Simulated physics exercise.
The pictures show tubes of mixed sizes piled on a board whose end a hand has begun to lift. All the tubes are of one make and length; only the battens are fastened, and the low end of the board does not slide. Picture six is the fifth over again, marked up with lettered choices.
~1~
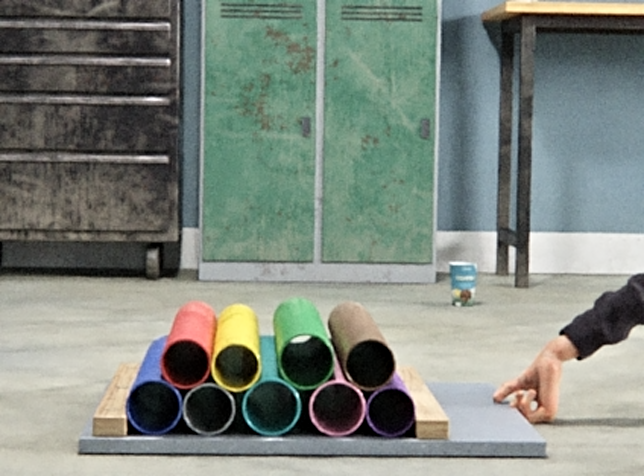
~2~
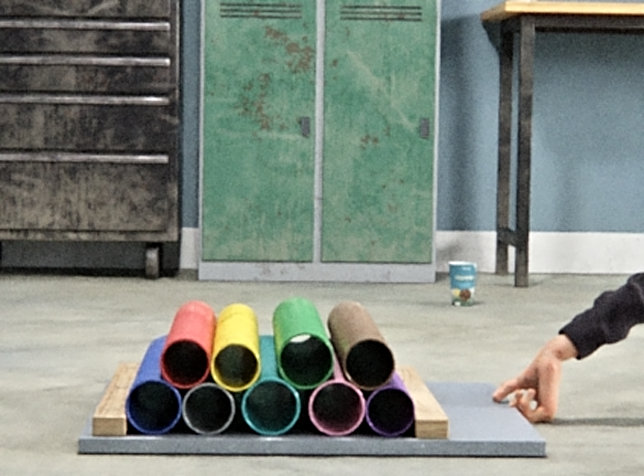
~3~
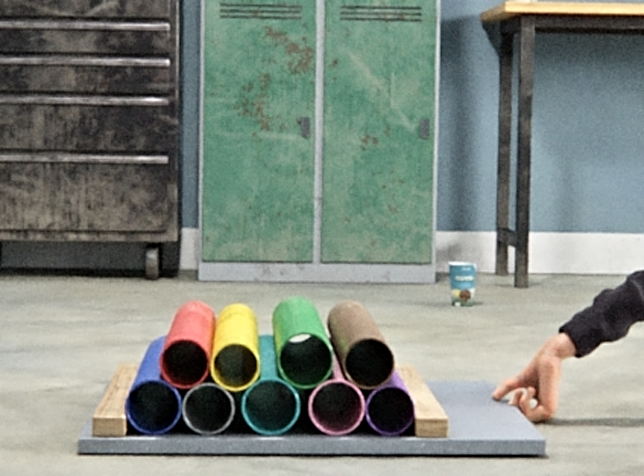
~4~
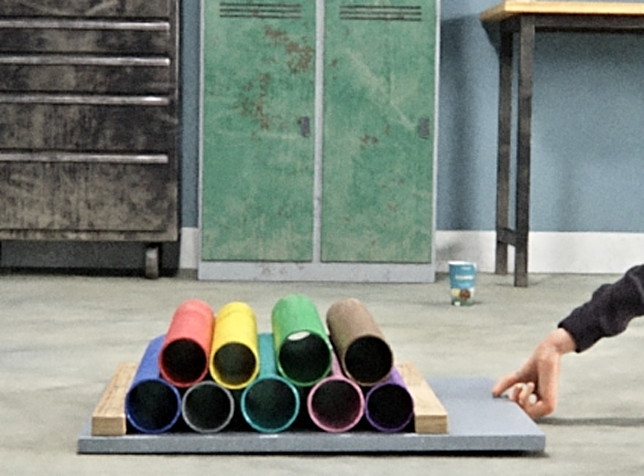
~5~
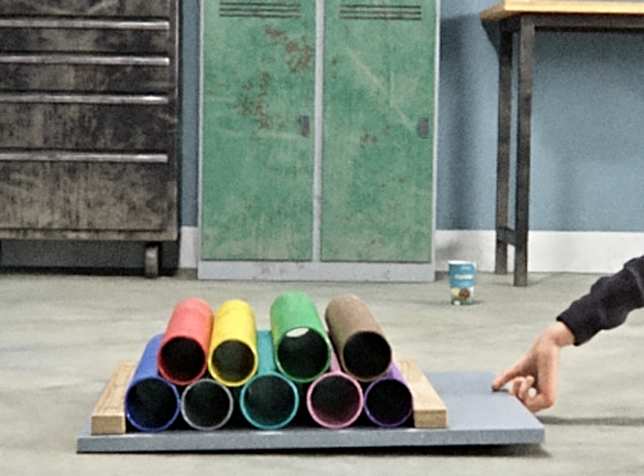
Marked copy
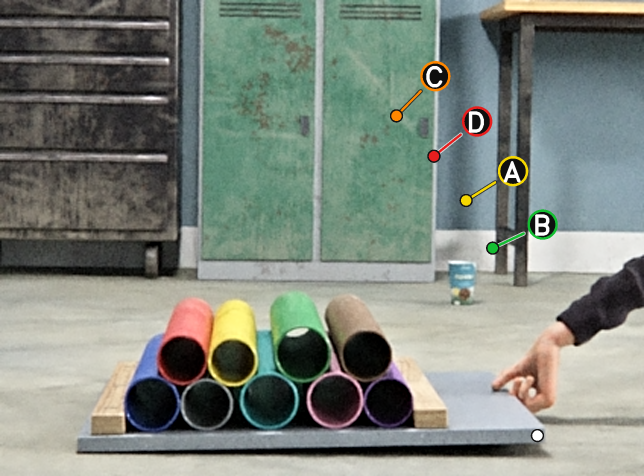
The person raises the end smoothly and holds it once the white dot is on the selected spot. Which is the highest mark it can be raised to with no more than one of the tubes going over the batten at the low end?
The highest mark that will do is B.
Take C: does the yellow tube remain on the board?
The yellow tube: No.
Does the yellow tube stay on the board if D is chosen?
No.
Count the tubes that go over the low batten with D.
At D the number is four.
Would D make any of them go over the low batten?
At D: Yes.
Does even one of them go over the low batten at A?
Yes.
On the marked copy, A at (466, 201); B at (493, 248); C at (396, 116); D at (434, 156); the white dot at (538, 436).
With B. Early on, board at 16°.
Further on, board at 26°.
At the end, board at 26°, none over the low batten.
As for the rest, A three over the low batten (green, yellow, red); C four over the low batten (green, brown, yellow, red); D four over the low batten (green, brown, yellow, red).
